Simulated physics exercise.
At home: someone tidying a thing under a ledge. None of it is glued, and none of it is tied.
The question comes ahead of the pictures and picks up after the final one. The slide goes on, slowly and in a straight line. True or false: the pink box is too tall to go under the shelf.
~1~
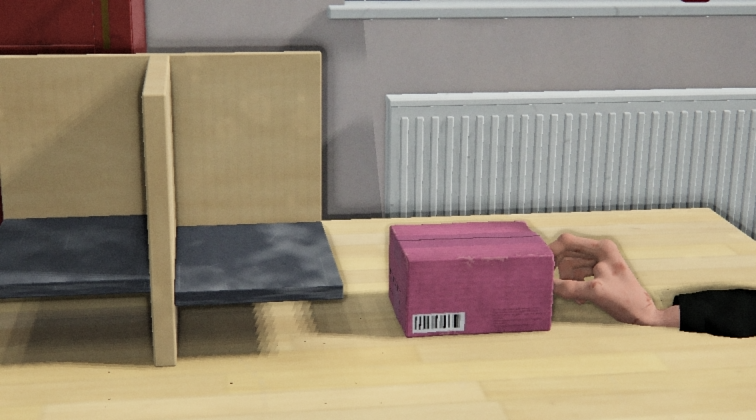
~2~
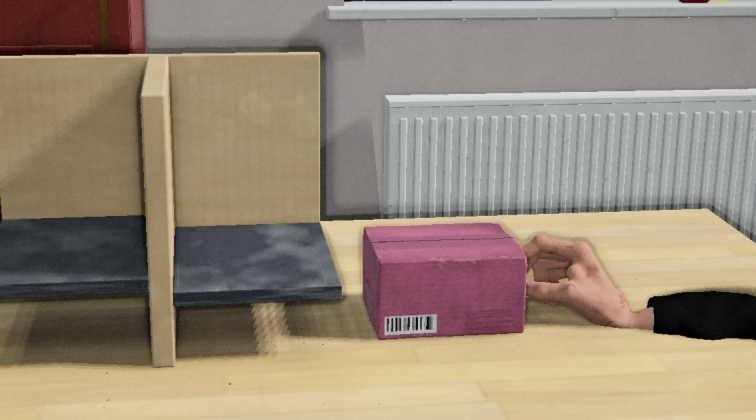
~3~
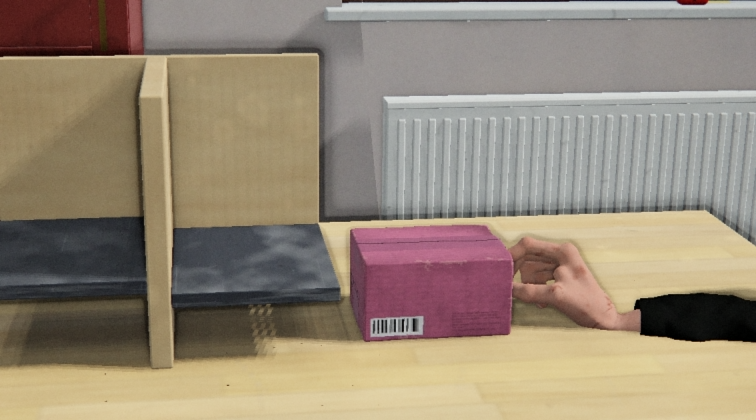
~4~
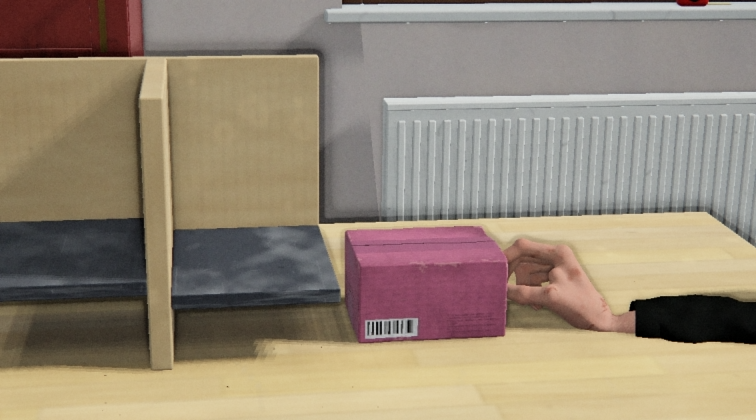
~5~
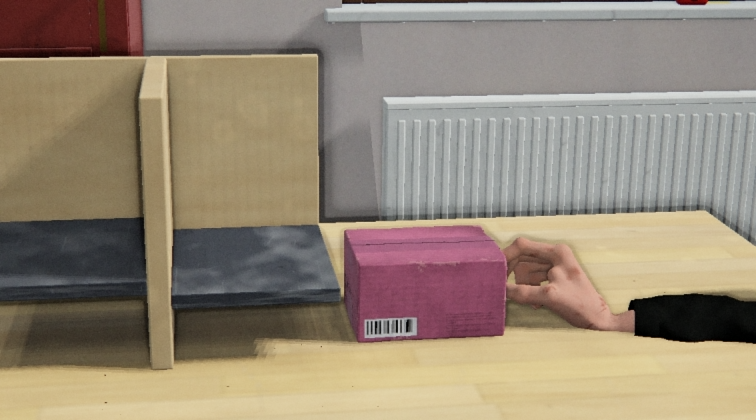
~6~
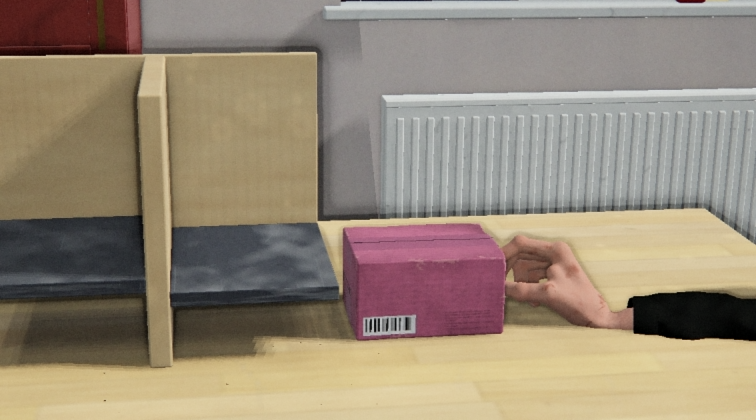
True.
Then, 0.20 s on from there, pink box sliding up to the opening near (412, 280).
Then, 0.26 s on from there, pink box sliding up to the opening near (401, 281).
Then, 0.70 s on from there, pink box stopped at the opening near (401, 280).
In the end, the pink box catches on the edge, near (401, 280).
